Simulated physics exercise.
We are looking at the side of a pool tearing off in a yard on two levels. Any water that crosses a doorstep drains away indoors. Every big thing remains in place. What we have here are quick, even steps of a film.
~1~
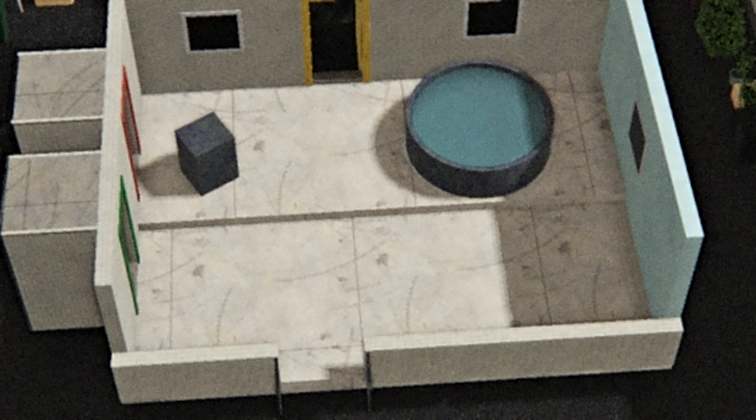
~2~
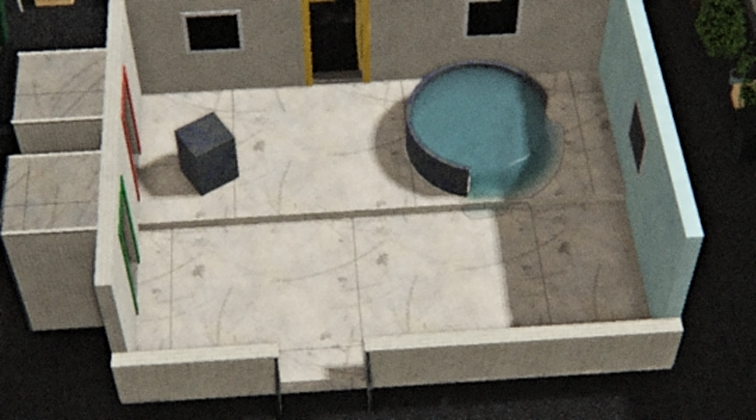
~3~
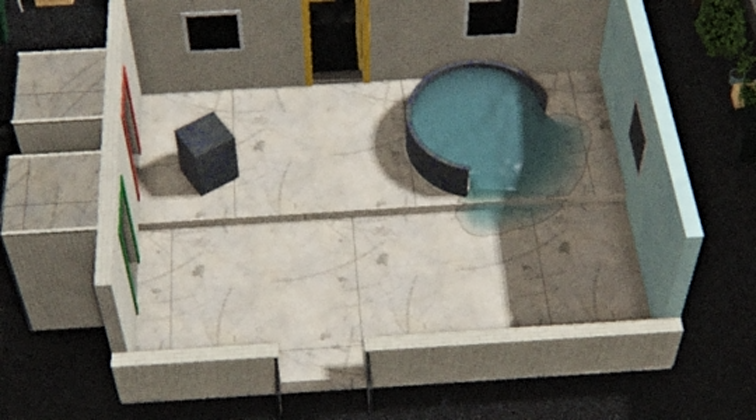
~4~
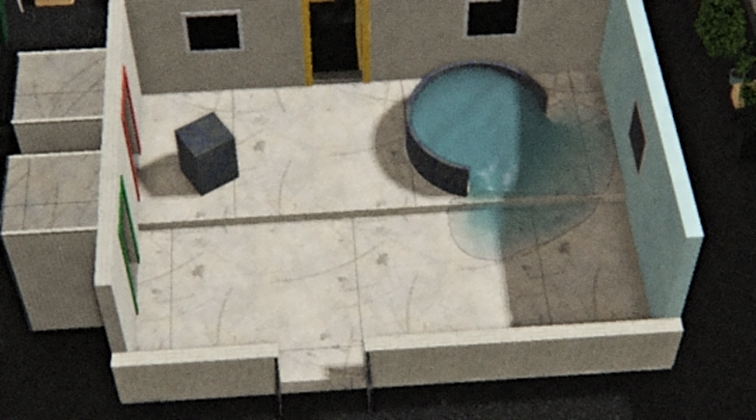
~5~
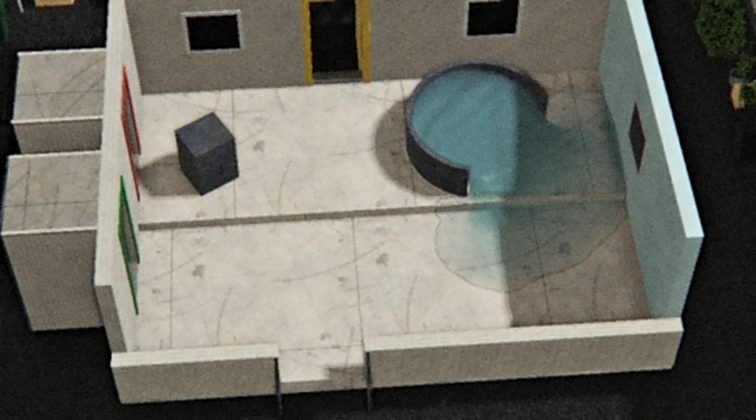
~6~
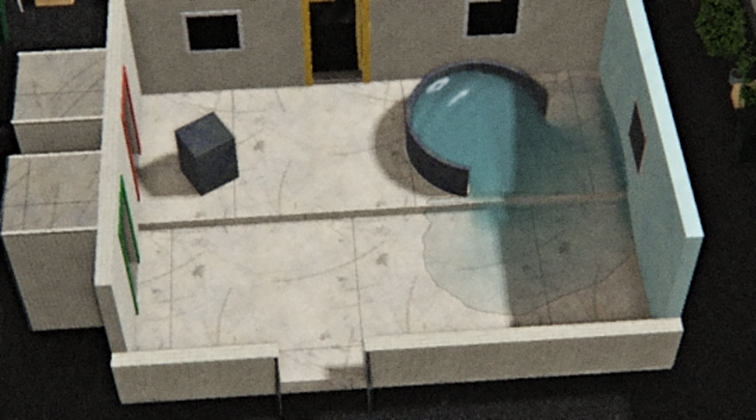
The clip shows a round, dark-walled pool standing full in a walled yard on two levels; its right side tears open, and water pours out across the upper level to the right, then spreads over the lower level toward the viewer.
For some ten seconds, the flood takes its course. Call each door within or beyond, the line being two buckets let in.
Yellow door - within; green door - beyond; red door - within.
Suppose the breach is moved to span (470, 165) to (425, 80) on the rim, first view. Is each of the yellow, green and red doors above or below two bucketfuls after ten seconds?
One by one: Yellow door ends up above; green door ends up above; red door ends up above.
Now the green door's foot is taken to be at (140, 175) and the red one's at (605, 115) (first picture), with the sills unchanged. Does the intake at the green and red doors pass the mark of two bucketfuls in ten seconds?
Note: Green door remains short of it; red door crosses the line.
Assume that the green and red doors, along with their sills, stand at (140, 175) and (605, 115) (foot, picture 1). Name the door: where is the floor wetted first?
I reckon it's the red door.
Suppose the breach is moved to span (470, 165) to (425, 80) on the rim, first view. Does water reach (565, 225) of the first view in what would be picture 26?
Untouched.
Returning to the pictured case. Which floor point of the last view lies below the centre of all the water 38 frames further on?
Close to (423, 247), I reckon.
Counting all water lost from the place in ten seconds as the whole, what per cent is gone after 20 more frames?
By then, close to 0 % of it.
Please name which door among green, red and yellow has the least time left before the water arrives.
It's the yellow one.
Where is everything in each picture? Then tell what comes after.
The first frame shows the pool at (480, 117) is whole and still.
In the second frame, the front is at (553, 123), out from the gap at (533, 167).
In the third frame, the front is at (573, 120), out from the gap at (533, 170).
In the fourth frame, the front is at (609, 123), out from the gap at (533, 171).
In the fifth frame, water pours out at (533, 172) and has run to (473, 280).
In the sixth frame, the front is at (500, 309), out from the gap at (533, 172).
A moment on, water covers 30 % of the floor; the yellow door not reached, the green door not reached, the red door not reached.
Next, water covers 30 % of the floor; the yellow door not reached, the green door not reached, the red door not reached.
Then, water covers 45 % of the floor; the yellow door wet at the sill, nothing in, the green door not reached, the red door not reached.
Later, water covers 80 % of the floor; the yellow door wet at the sill, nothing in, the green door over two buckets in, the red door not reached.
In the end, water covers 75 % of the floor; the yellow door wet at the sill, nothing in, the green door far over two buckets in, the red door wet at the sill, nothing in.
